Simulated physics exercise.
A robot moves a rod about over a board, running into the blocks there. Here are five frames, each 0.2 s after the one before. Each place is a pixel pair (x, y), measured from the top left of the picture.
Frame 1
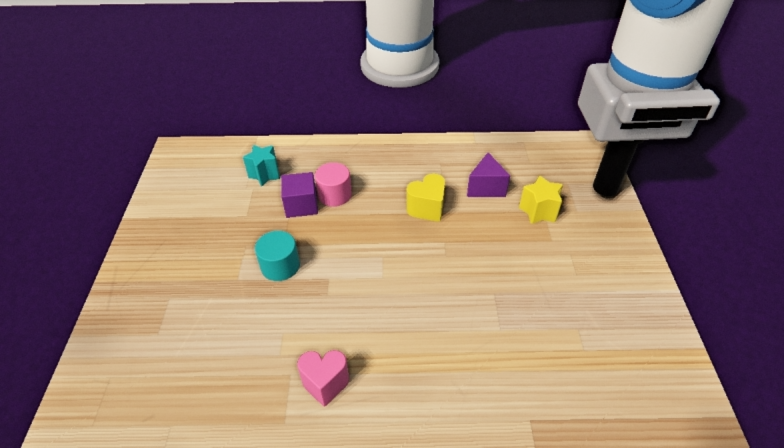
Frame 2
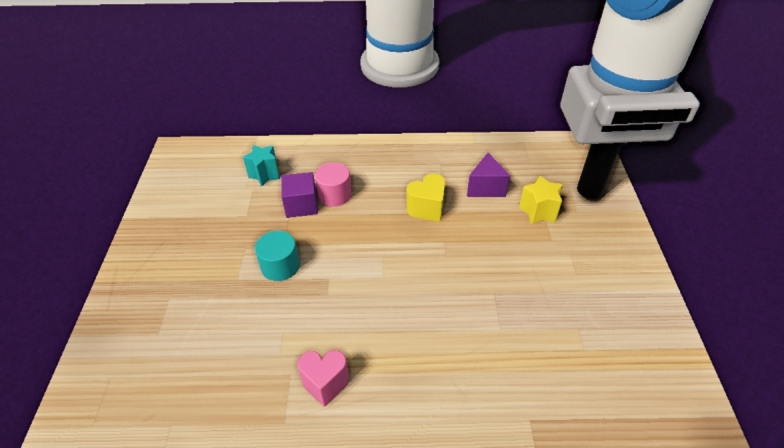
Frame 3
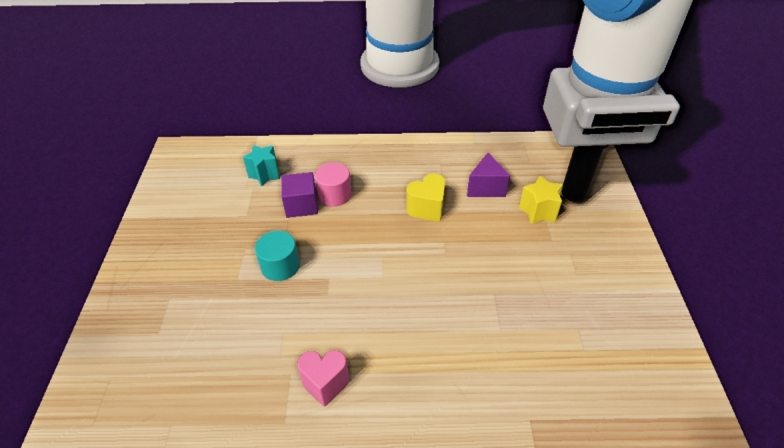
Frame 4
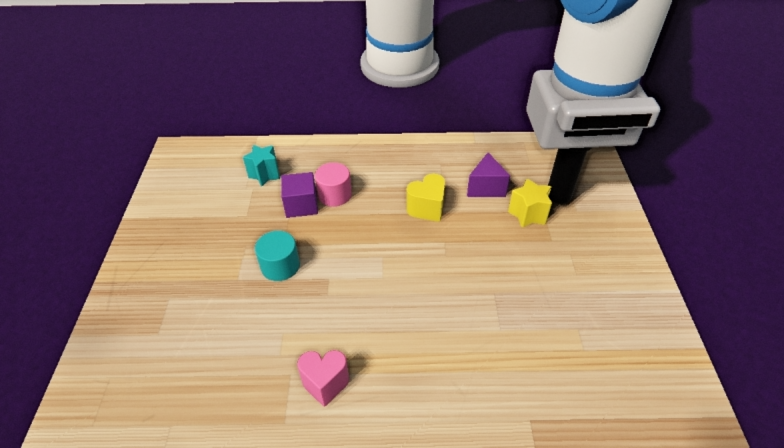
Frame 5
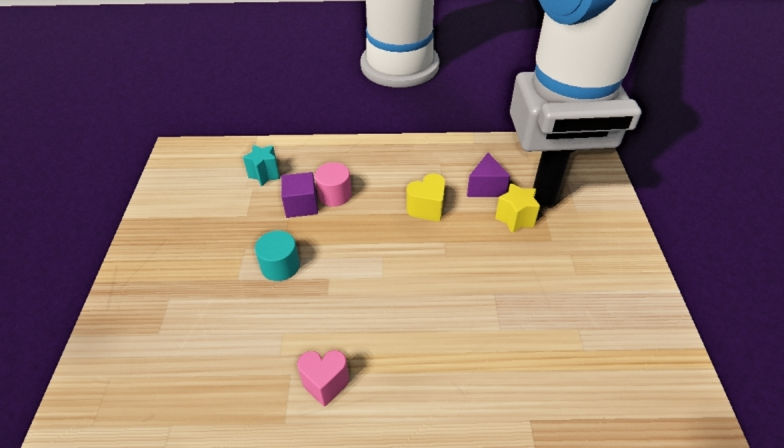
On a wooden board, a robot arm moves its rod left and pushes a yellow star leftward.
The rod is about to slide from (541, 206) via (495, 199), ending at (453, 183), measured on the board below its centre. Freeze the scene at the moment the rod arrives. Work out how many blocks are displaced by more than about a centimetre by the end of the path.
My prediction: Two blocks.
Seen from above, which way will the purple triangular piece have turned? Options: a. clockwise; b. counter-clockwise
The correct letter is a.
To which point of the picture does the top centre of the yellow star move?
By then it is at (501, 199).
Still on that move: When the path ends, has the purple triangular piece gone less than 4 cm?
No.
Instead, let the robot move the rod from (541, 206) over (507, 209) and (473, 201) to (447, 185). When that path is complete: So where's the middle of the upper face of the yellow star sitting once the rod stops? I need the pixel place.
The middle of its upper face should be somewhere near (493, 206).
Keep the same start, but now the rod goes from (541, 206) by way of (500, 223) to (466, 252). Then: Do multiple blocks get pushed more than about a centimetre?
Answer: No.
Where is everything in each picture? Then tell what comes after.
The first frame shows lower end of the rod at (605, 188), tops of blocks, yellow heart-shaped block at (428, 187), purple triangular piece at (489, 167), yellow star at (545, 189).
The second frame shows rod at (589, 190), blocks as before.
The third frame shows rod at (574, 193), blocks as before.
The fourth frame shows rod at (559, 195), yellow star at (534, 192).
The fifth frame shows rod at (544, 197), yellow heart-shaped block at (428, 187), purple triangular piece at (489, 167), yellow star at (521, 197).
What follows on the original path. One third of the way, rod at (512, 194); purple triangular piece at (485, 166); yellow star at (505, 200), turned 55° anticlockwise.
Two thirds of the way, rod at (482, 185); purple triangular piece at (461, 153), turned 25° clockwise; yellow star at (501, 199), turned 75° anticlockwise.
At the end, rod at (454, 174); yellow heart-shaped block not moved; purple triangular piece at (447, 141), turned 65° clockwise; yellow star at (501, 199), turned 75° anticlockwise.
